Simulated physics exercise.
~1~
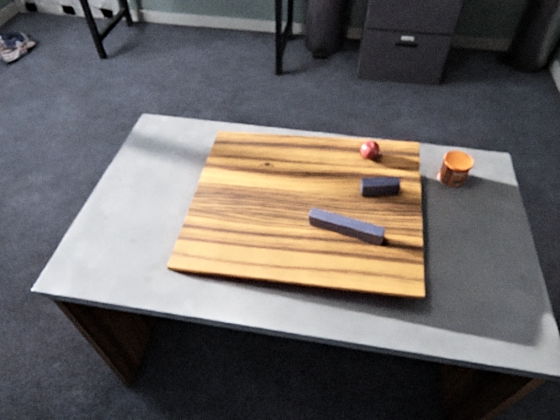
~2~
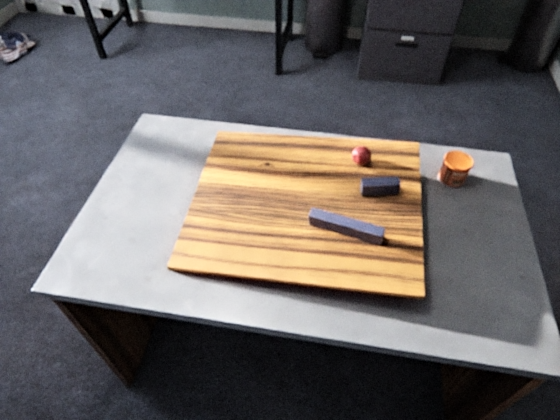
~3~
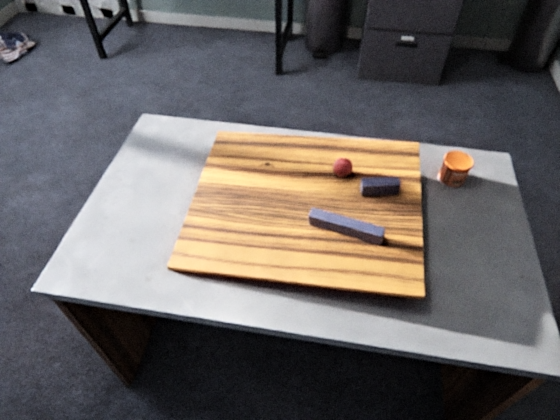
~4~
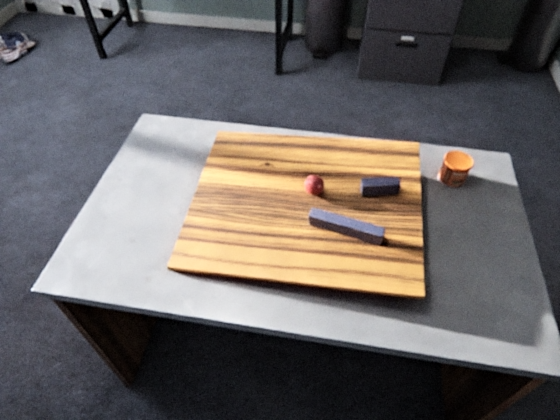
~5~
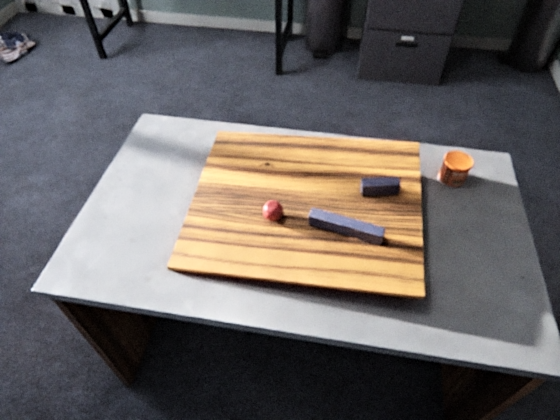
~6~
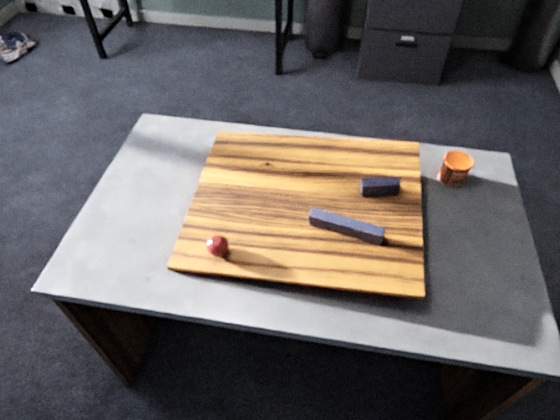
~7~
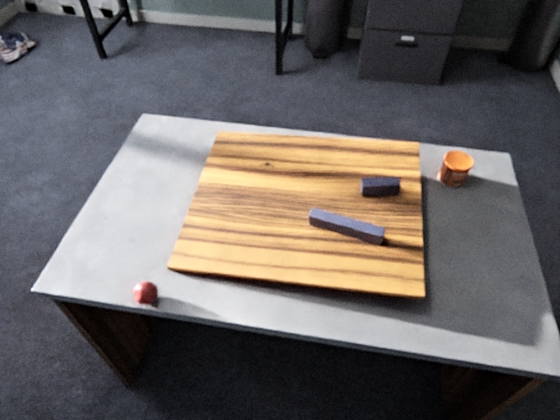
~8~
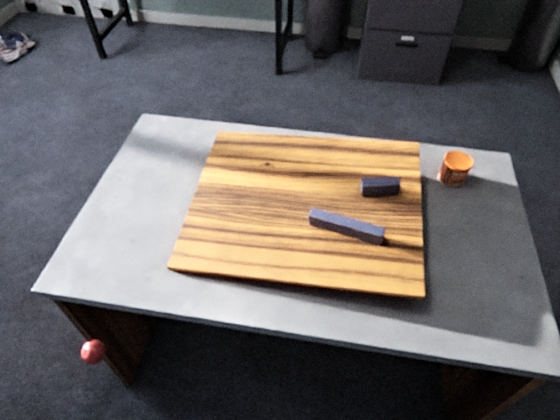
At the start, a red apple rests near the far right corner of a striped wooden board on a grey table, with two dark blocks on the board and an orange tin standing to its right. The apple begins rolling left and toward the near side, passing the smaller block. It continues diagonally past the left end of the longer block, gathering speed as it crosses the board. It then leaves the board over the near edge, close to the left corner, and passes above the grey tabletop. Finally, the apple is beyond the table's front edge at the lower left, while the blocks and tin remain in place.
